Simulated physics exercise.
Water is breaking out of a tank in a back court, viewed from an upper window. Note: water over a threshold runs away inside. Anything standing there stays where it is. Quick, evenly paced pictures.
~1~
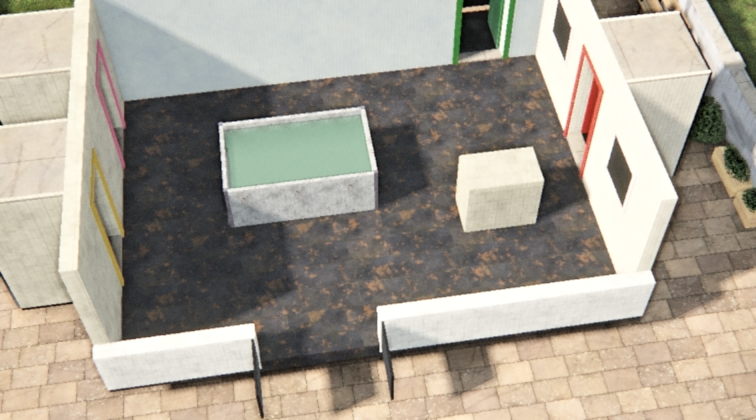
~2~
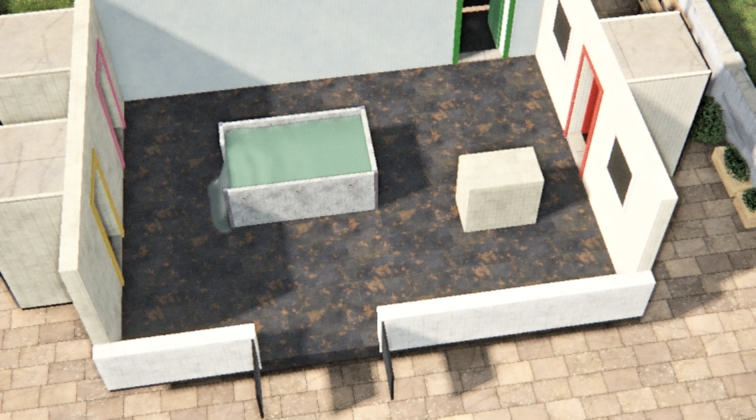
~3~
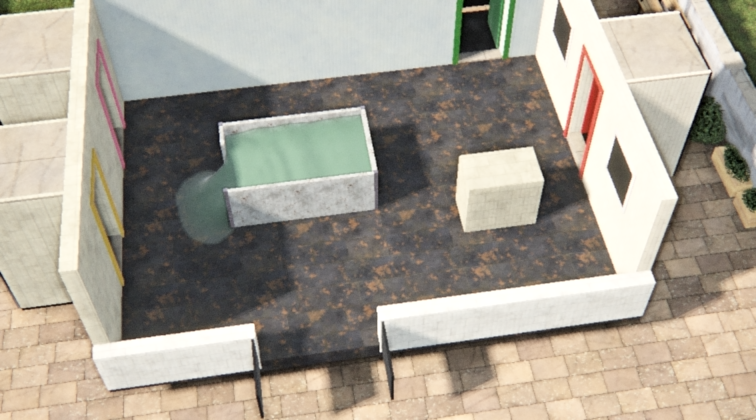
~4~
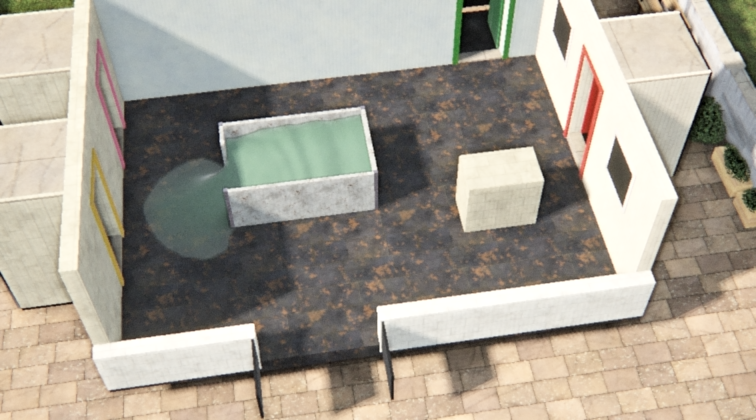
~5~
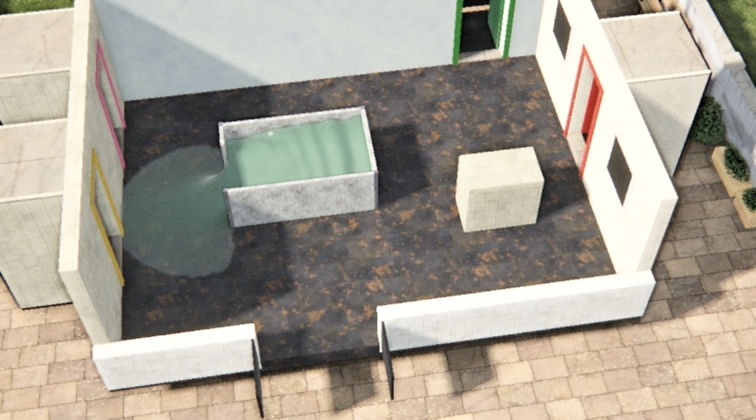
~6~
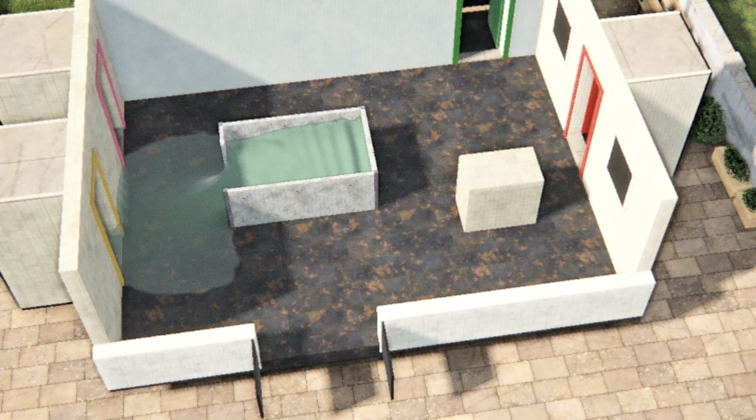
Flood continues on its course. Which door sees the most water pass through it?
The yellow door sees the most.
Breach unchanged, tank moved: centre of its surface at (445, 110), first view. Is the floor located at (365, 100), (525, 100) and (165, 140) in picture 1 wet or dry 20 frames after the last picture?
Result, in order: Unaffected; unaffected; affected.
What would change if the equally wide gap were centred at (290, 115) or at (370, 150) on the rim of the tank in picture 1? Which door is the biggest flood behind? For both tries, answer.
First case the pink door, second case the one in red.
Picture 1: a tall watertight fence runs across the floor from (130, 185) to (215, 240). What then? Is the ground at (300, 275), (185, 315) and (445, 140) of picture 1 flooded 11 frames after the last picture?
Log: Point 1 inundated, point 2 inundated, point 3 unwetted.
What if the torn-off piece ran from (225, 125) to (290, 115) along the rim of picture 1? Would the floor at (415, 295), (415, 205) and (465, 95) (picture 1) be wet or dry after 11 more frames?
In the order given: Bare, bare, waterlogged.
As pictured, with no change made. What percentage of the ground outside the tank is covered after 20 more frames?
About 45 %.
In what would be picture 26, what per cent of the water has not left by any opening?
Near 84 in a hundred.
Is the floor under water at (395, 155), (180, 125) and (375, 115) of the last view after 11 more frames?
First spot not wetted, second soaked, third not wetted.
A moment on, water covers 15 % of the floor; green door not reached, red door not reached, pink door a trickle in, yellow door a lot in.
Next, water covers 20 % of the floor; green door not reached, red door not reached, pink door some in, yellow door a lot in.
Then, water covers 45 % of the floor; green door not reached, red door not reached, pink door a lot in, yellow door a lot in.
Later, water covers 90 % of the floor; green door wet at the sill, nothing in, red door not reached, pink door a lot in, yellow door a lot in.
In the end, water covers 100 % of the floor; green door a trickle in, red door wet at the sill, nothing in, pink door a lot in, yellow door a lot in; the yellow door has let in the most.
